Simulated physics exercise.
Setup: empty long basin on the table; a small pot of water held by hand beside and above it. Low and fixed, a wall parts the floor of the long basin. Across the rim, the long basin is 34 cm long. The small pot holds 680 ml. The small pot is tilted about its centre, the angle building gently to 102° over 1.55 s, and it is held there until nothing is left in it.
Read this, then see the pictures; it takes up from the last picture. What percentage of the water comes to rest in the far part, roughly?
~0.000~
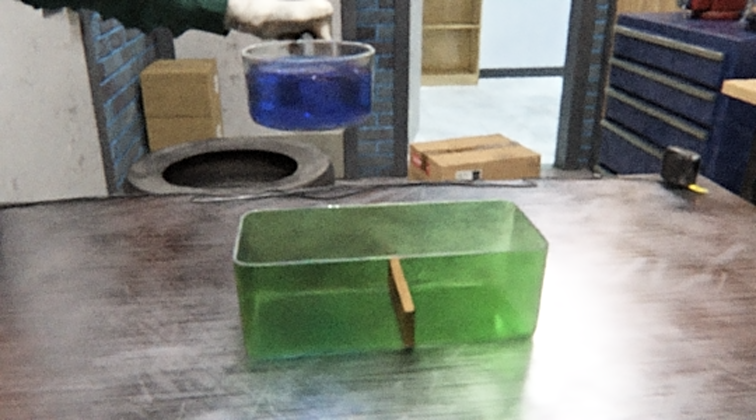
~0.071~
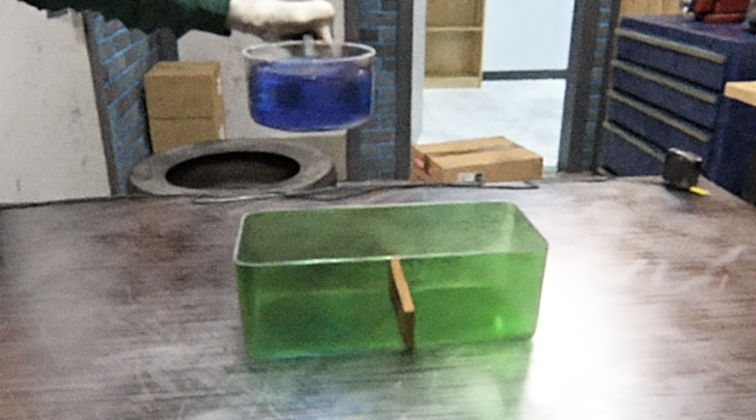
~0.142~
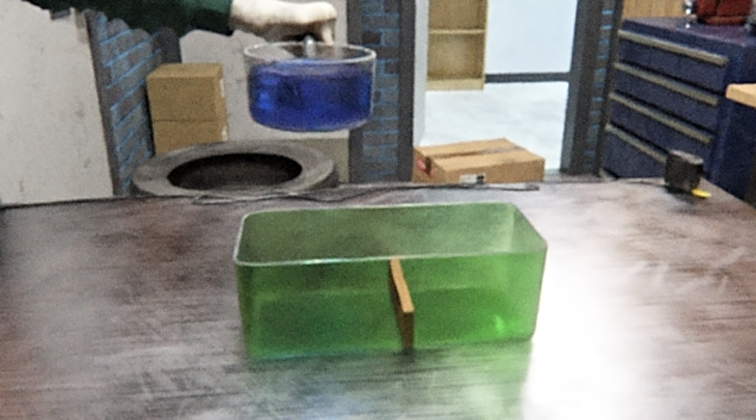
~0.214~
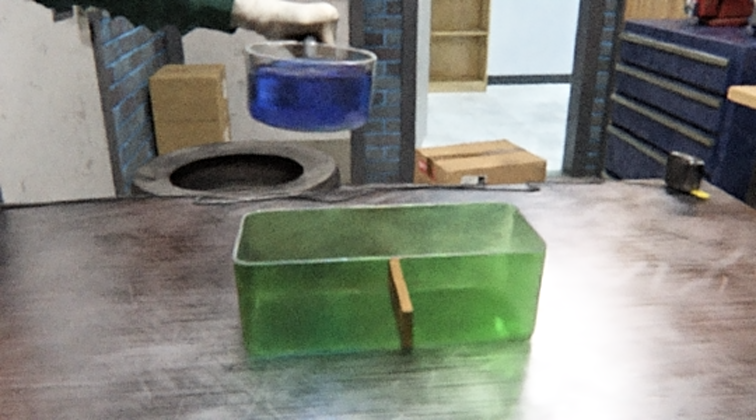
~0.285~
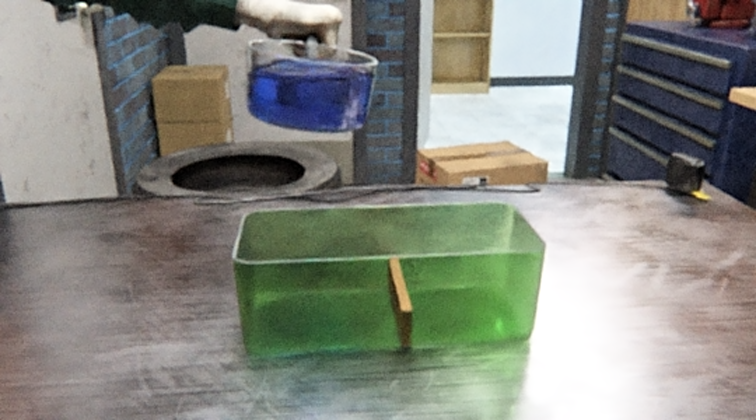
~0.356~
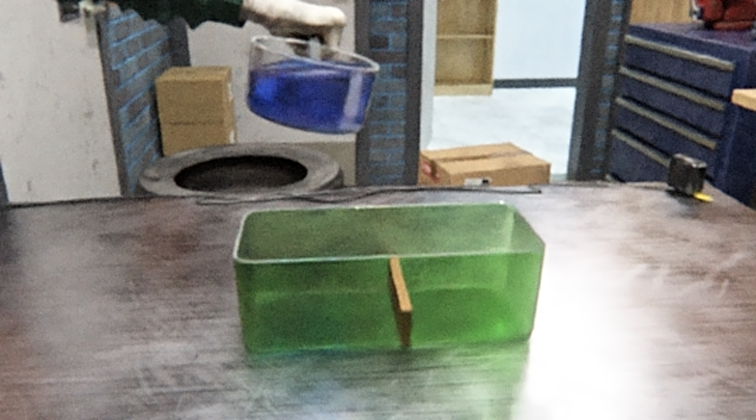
85 %.
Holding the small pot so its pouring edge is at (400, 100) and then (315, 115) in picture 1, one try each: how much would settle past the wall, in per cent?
The first try gives around 95 percent, the second around 5 percent.
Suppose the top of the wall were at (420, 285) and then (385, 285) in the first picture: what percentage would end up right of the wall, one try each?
Around 70 and 95 percent, in that order.
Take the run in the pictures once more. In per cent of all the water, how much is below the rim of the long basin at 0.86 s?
12 %, more or less.
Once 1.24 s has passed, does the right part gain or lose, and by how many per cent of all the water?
It ends up higher by roughly 12.
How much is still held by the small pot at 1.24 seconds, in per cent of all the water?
I'd say some 12 per cent remains.
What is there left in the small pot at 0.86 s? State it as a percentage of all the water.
At that time about 58 in a hundred parts are still held.
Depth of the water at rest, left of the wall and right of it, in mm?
The left ends up at roughly 4 mm, with the right at roughly 28 mm.
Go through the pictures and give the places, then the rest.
It leans 0°; its right rim is at (373, 51); the water meets the walls at (247, 67) and (370, 65); the long basin's rim runs from (239, 238) to (531, 223); the wall's top is at (400, 281), in the first frame.
It leans 1°; its right rim is at (373, 53); the water meets the walls at (248, 67) and (371, 65), in the second frame.
It leans 2°; its right rim is at (374, 55); the water meets the walls at (250, 68) and (370, 67), in the third frame.
It leans 5°; its right rim is at (374, 58); the water meets the walls at (250, 69) and (371, 67), in the fourth frame.
It leans 8°; its right rim is at (375, 63); the water meets the walls at (250, 68) and (371, 67), in the fifth frame.
It leans 13°; its right rim is at (377, 68); the water meets the walls at (252, 69) and (373, 67), in the sixth frame.
After 0.86 s the tilt is 60° and 58 per cent is still to pour, 1 is left of the wall and 11 right of it.
After 1.24 s the tilt is 92° and 12 per cent is still to pour, 4 is left of the wall and 72 right of it.
After 1.63 s the tilt is 102° and 1 per cent is still to pour, 13 is left of the wall and 85 right of it.
After 2.05 s the tilt is 102° and 0 per cent is still to pour, 14 is left of the wall and 85 right of it.
In the end 14 per cent lies left of the wall, 85 right of it and 1 outside.
